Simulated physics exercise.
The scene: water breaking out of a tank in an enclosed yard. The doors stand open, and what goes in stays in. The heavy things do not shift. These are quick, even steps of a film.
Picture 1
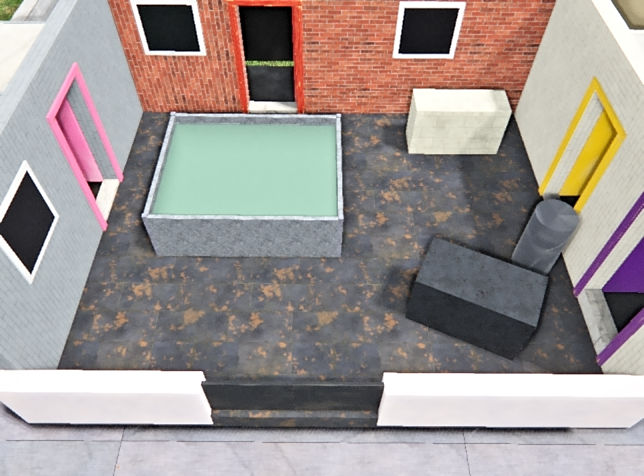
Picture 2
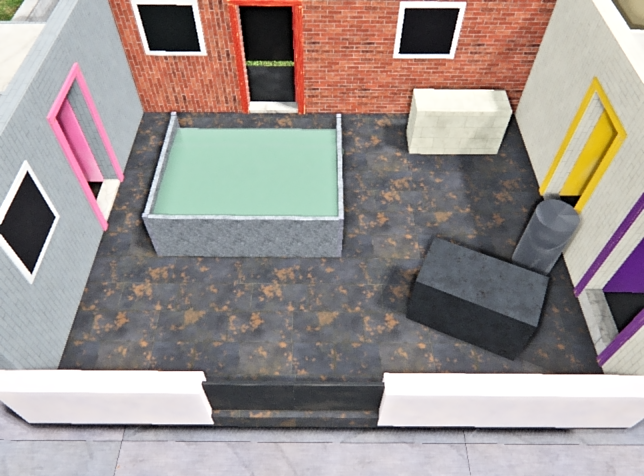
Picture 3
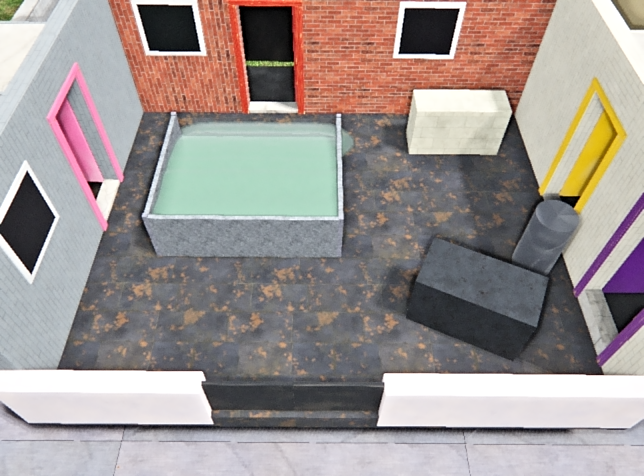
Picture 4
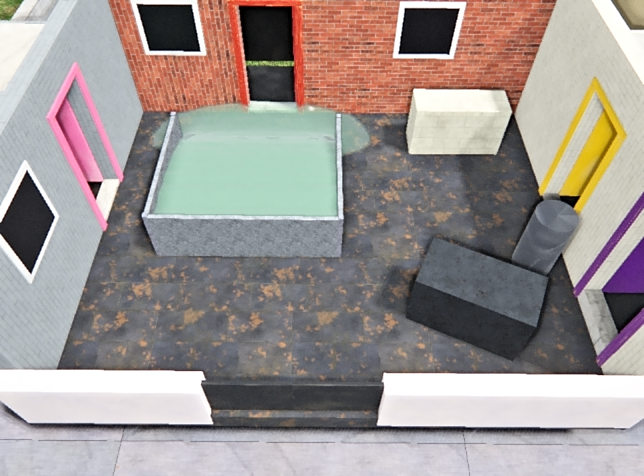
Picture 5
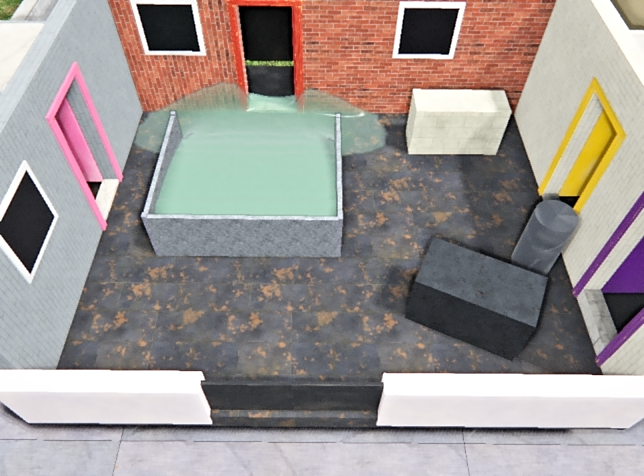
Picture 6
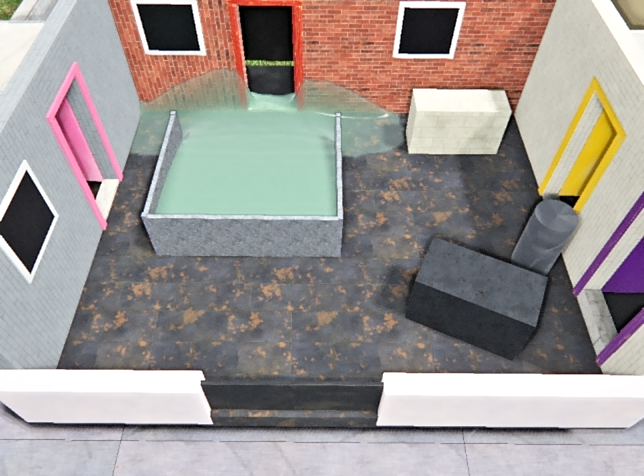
Pale green water sat still in a gray tank until the tank's far wall disappeared, then poured out the back, reached the brick wall and red-framed doorway, and spread left and right along the ground.
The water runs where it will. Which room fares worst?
The red door.
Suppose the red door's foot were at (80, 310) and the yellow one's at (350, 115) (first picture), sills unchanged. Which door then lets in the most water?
That is the yellow door.
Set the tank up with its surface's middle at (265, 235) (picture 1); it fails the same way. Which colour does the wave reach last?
The door marked purple.
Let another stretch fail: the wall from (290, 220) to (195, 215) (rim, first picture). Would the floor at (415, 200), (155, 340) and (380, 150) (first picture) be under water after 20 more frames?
In that order: Not flooded, covered, free of water.
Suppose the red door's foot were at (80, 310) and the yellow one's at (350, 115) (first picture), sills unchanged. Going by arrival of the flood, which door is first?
The yellow one.
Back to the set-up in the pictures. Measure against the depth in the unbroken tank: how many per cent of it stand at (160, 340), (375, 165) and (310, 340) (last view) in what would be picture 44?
About 12, 4 and 4 per cent.
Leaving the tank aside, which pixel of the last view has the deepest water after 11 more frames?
Near (142, 117).
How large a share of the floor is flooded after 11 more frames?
Some 35 per cent.
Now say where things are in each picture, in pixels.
In the first picture, still water in the water tank at (251, 166).
In the second picture, water pours out on the water tank's far side and has run to a hidden place.
In the third picture, water pours out on the water tank's far side and has run to a hidden place.
In the fourth picture, the front is at (166, 126), out from the gap on the water tank's far side.
In the fifth picture, the front is at (156, 113), out from the gap on the water tank's far side.
In the sixth picture, the front is at (394, 115), out from the gap on the water tank's far side.
A moment on, water covers 20 % of the floor; pink door not reached, purple door not reached, red door a lot in, yellow door not reached.
Next, water covers 35 % of the floor; pink door wet at the sill, nothing in, purple door not reached, red door a lot in, yellow door not reached.
Then, water covers 70 % of the floor; pink door a trickle in, purple door not reached, red door a lot in, yellow door wet at the sill, nothing in.
Later, water covers 95 % of the floor; pink door some in, purple door wet at the sill, nothing in, red door a lot in, yellow door wet at the sill, nothing in.
In the end, water covers 100 % of the floor; pink door some in, purple door wet at the sill, nothing in, red door a lot in, yellow door a trickle in; the red door has let in the most.
